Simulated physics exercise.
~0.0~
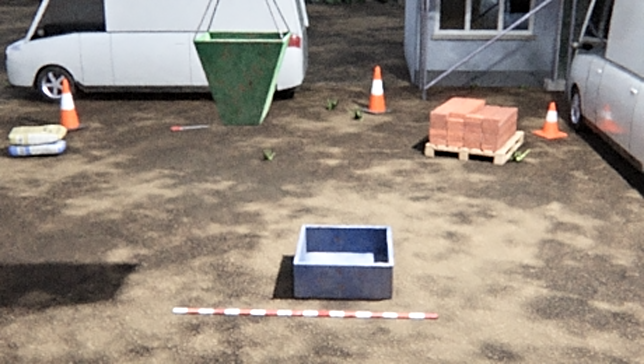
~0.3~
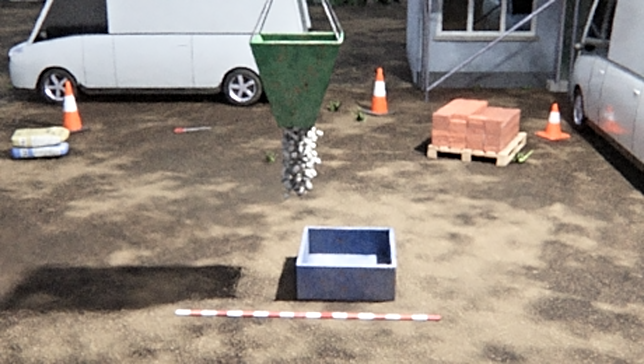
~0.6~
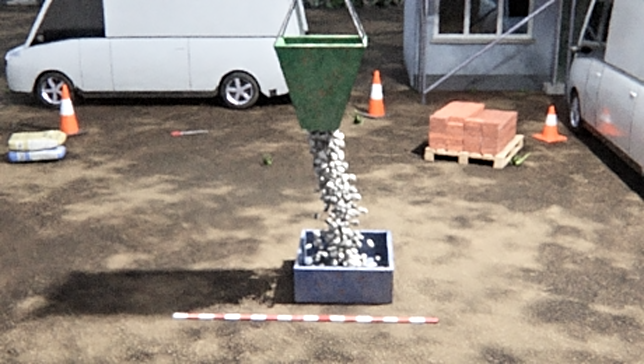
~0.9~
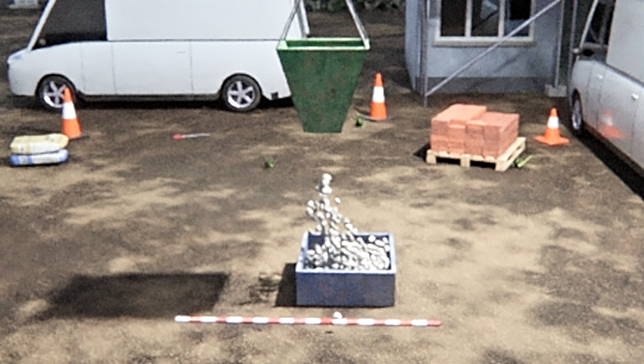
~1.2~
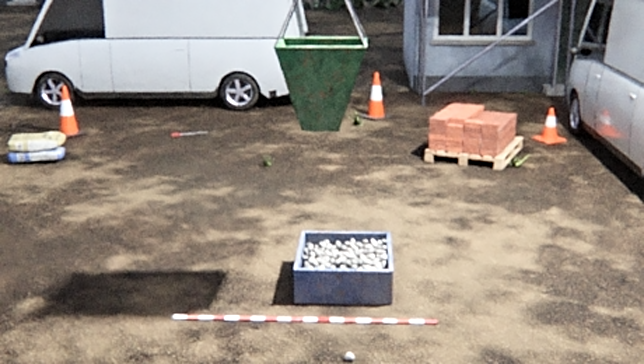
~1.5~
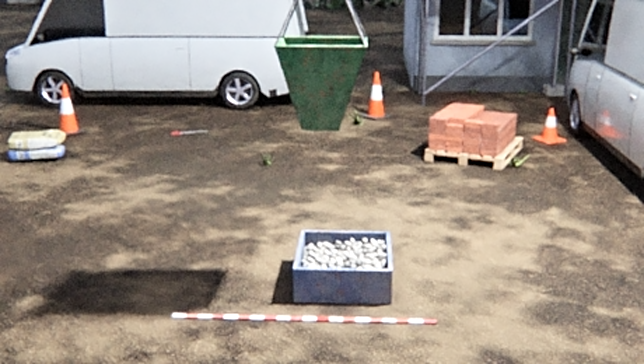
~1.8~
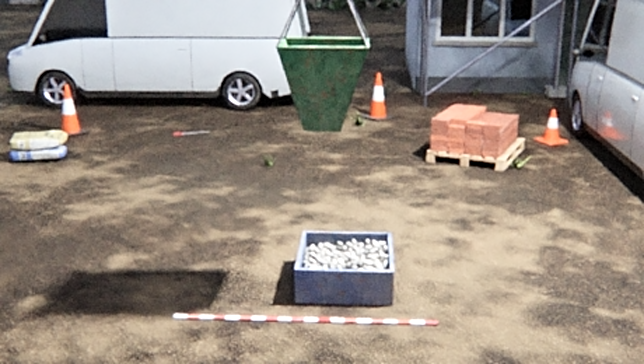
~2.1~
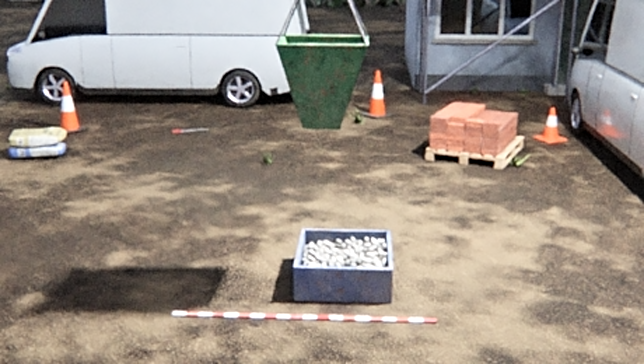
A green skip hangs from cables over a dirt yard, seen from slightly above by a gently swaying camera. A blue open bin sits on the ground below, behind a red-and-white striped staff, with white vans, orange cones, stacked reddish blocks on a pallet and a grey building beyond. The skip moves rightwards and begins dropping pale round stones from its underside. It stops as the stream pours down into the bin. The last stones fall and heap up, and one stray rolls forward past the staff and out of view. The stones settle in the bin beneath the still, emptied skip.
